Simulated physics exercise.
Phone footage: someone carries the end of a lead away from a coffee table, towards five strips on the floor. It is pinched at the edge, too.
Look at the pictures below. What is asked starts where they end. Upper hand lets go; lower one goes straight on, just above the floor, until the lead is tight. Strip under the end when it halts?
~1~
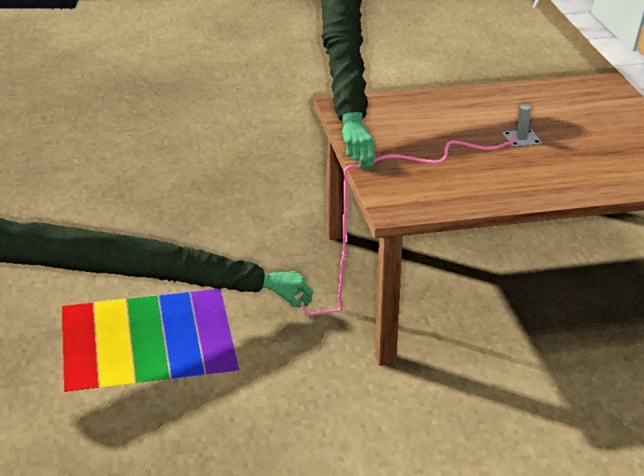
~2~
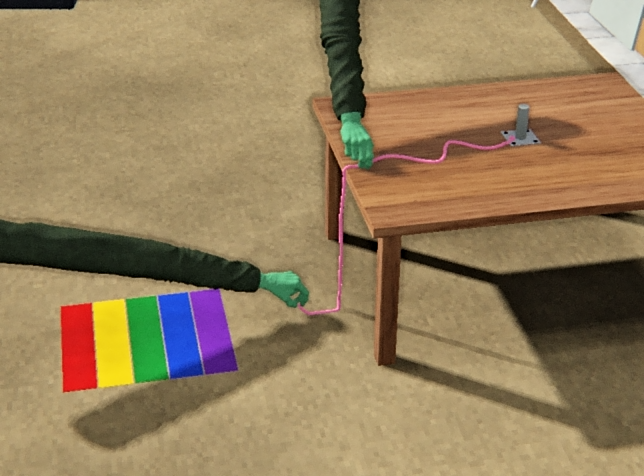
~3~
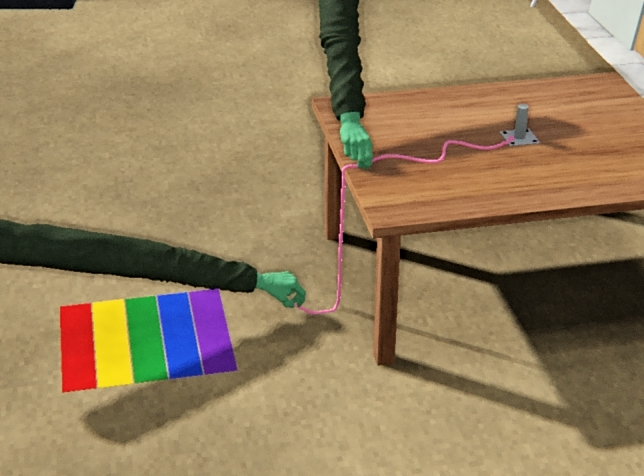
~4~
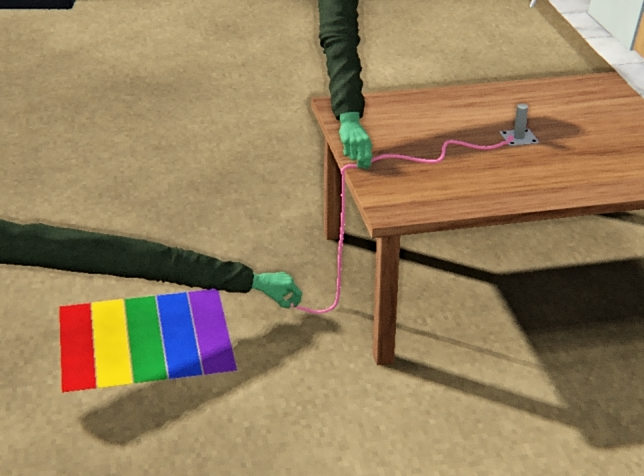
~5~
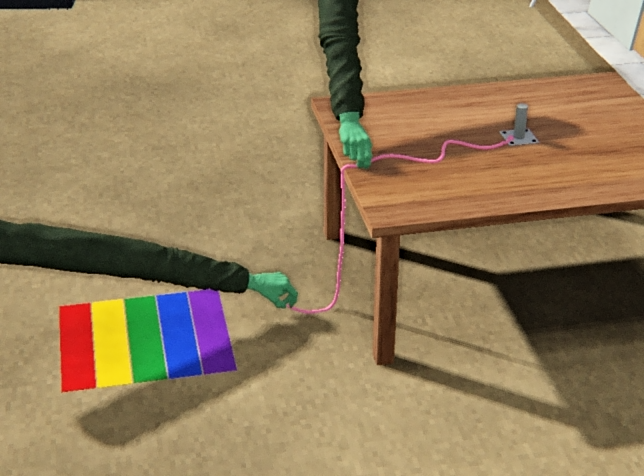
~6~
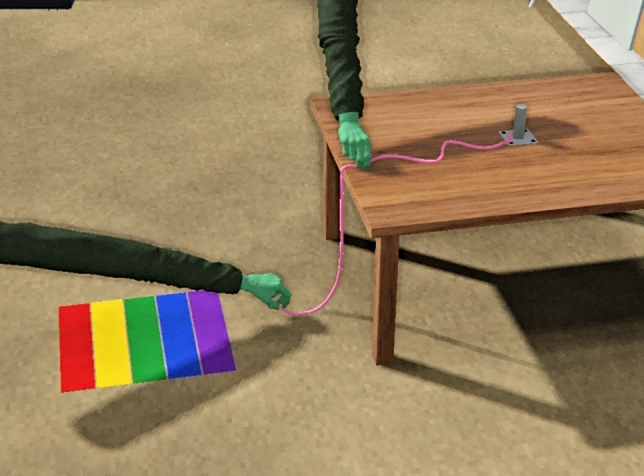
Green strip.
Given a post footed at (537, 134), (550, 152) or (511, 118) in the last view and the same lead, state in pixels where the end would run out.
Going through them in sequence: (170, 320), (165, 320) and finally (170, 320).
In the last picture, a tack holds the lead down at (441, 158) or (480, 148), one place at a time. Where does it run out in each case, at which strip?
Try 1: Blue; try 2: Green.
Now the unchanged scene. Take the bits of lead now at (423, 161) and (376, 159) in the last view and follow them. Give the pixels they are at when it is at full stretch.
They end up around (387, 159) and around (341, 170).
Soon after, end near (204, 315); over purple.
After that, end near (165, 320); over blue.
At the stop, end near (142, 323); over green. It gets as far as the green strip.
